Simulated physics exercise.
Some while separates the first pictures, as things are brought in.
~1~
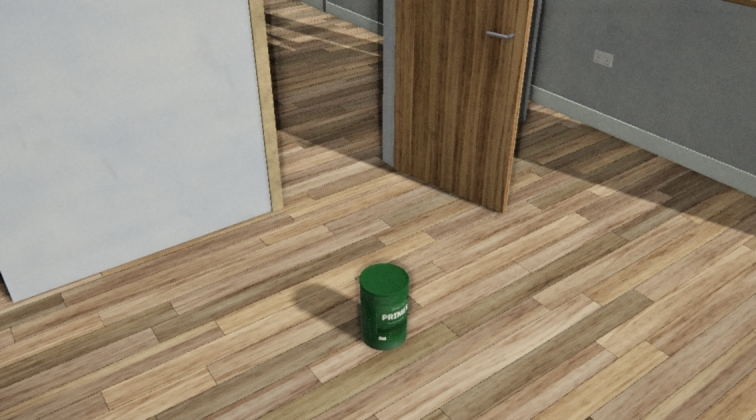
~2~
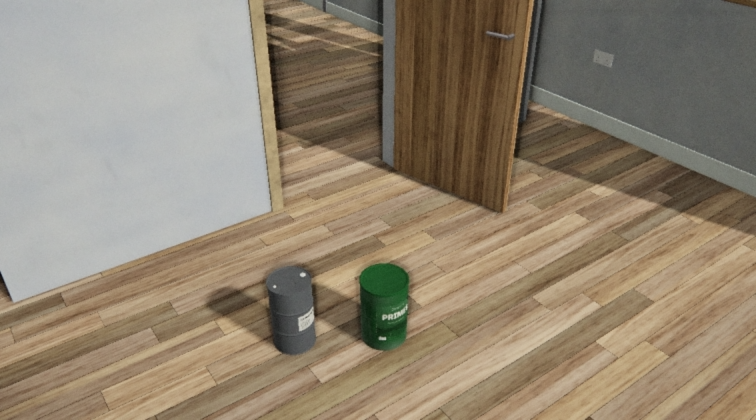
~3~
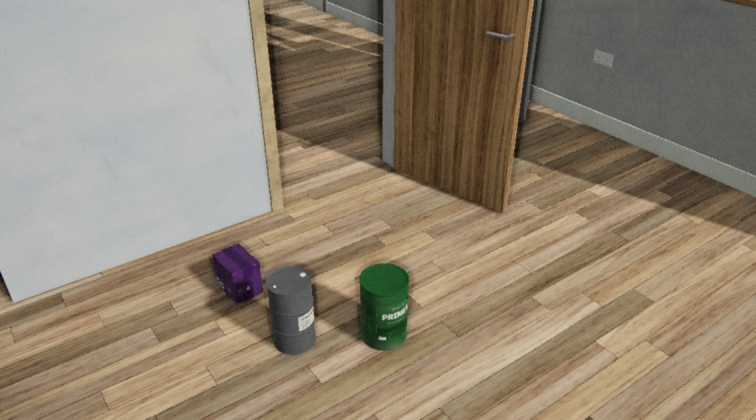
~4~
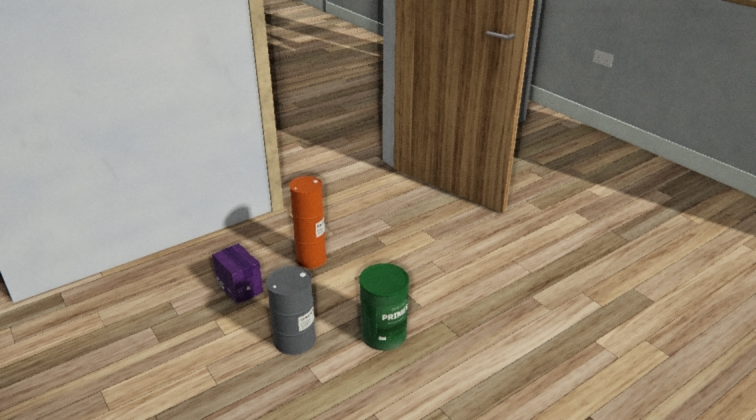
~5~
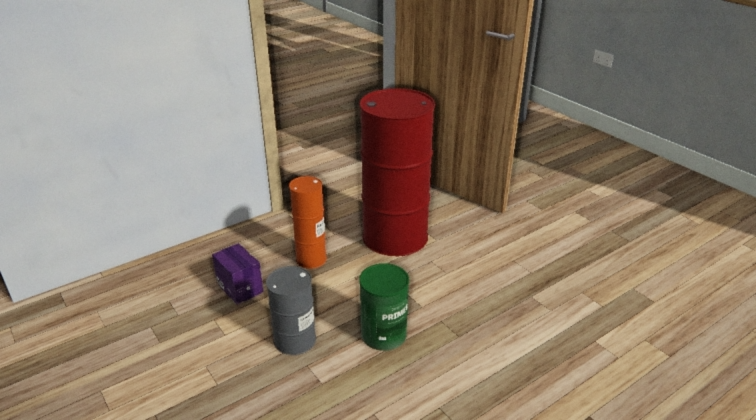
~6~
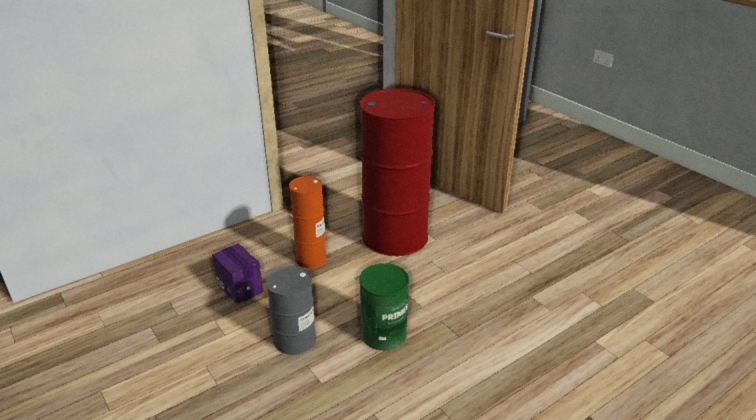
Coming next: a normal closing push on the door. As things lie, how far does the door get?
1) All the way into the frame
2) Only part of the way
2, only part of the way.
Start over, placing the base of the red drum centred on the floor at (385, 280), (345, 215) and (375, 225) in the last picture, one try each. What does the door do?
Swings all the way, held up partway, held up partway.
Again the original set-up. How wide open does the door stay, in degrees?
Open angle: About 65°.
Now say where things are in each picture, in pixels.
Door wide open and still, in the first frame.
Door wide open and still, in the second frame.
Door wide open and still; grey canister (292, 311); green pail (384, 307), in the third frame.
Door wide open and still; orange canister (309, 223); purple parcel (238, 273), in the fourth frame.
Door wide open and still; grey canister (292, 311); green pail (384, 307), in the fifth frame.
Door wide open and still; red drum (396, 174); orange canister (309, 223), in the sixth frame.
Then, 0.60 s after the last picture, open by 91°.
Then, 0.90 s after the last picture, open by 78°.
At rest, open by 67°; all 5 in place. Seen from the same camera at the end, red drum near (394, 174).
